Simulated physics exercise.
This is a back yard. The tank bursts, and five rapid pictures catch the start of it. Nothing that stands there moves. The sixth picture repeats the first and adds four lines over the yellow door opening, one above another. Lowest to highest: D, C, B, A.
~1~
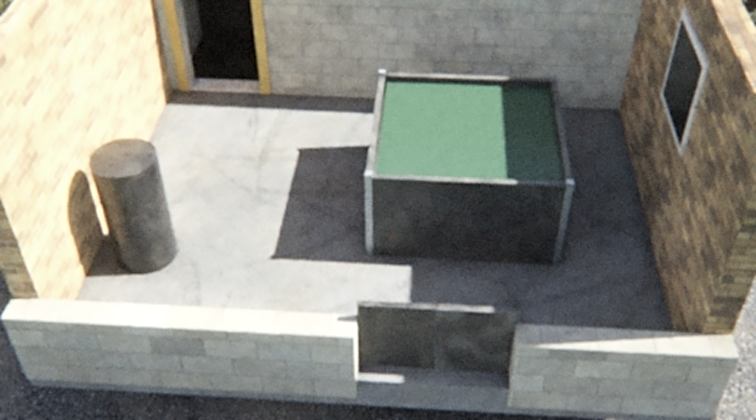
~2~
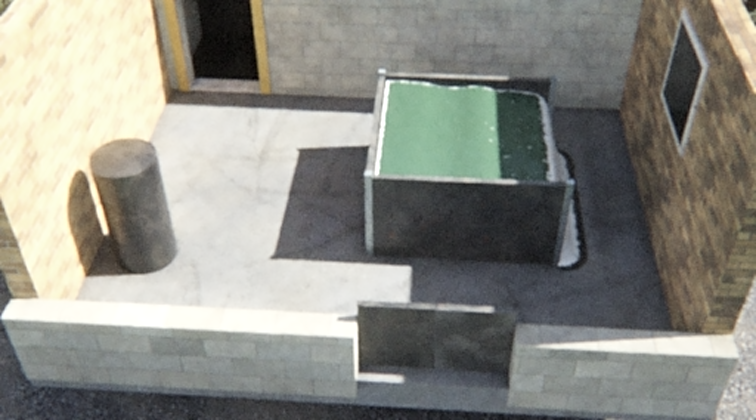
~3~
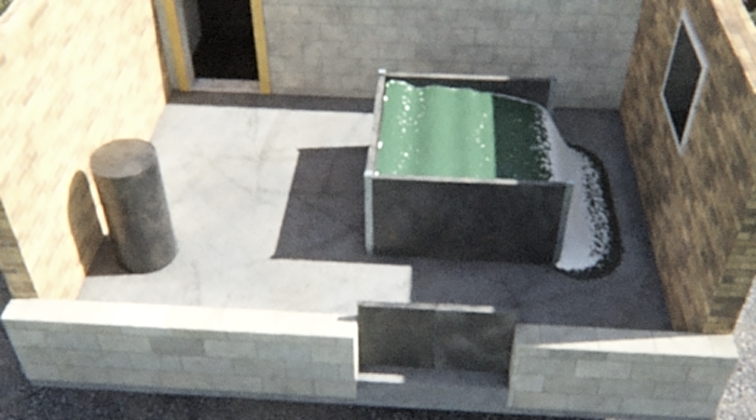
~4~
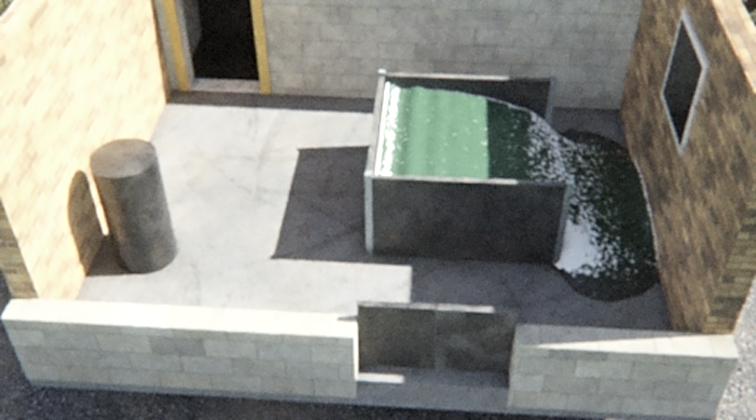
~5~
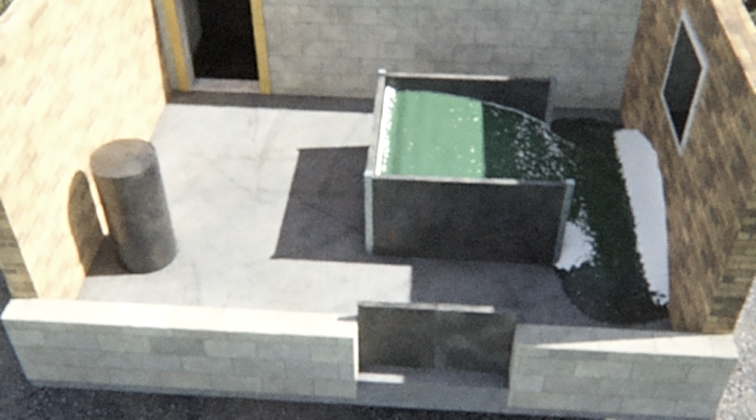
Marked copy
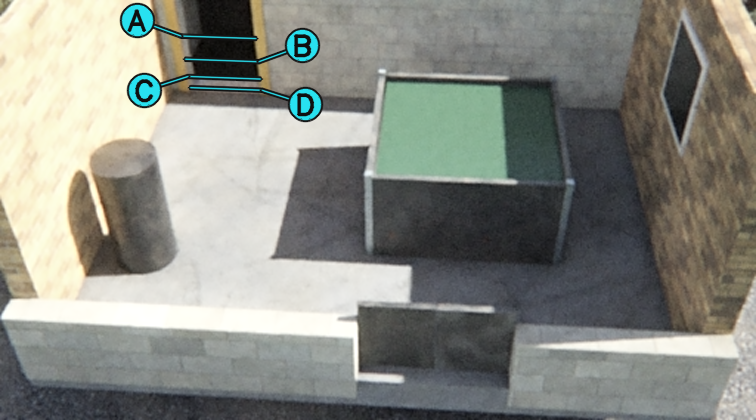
In the video, green water rests in an open-topped tank in a walled back yard, then pours out of its right side, foaming as it spreads across the ground and runs up against the brick wall on the right.
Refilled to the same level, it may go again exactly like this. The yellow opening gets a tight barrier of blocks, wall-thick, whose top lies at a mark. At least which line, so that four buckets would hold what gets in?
Choose C.
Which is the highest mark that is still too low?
That is mark D.
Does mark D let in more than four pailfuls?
Yes.
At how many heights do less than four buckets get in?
Three.
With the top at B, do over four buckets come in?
No.
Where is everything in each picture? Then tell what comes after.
Water in the tank at rest, its middle at (467, 131); foot of the yellow doorway at (226, 92); shut gate at (436, 315), in the first frame.
In the second frame, 3 % of the ground under water, visible out to (569, 250).
In the third frame, 6 % of the ground under water, visible out to (594, 266).
In the fourth frame, 12 % of the ground under water, visible out to (610, 144).
In the fifth frame, 15 % of the ground under water, visible out to (623, 129).
In cyan, A at (218, 37); B at (221, 60); C at (224, 77); D at (225, 88); from the bottom up D, C, B, A.
If A is chosen, nothing gets over.
If B is chosen, nothing gets over.
If C is chosen, a bucket or two gets in.
If D is chosen, some 20 bucketfuls get in.
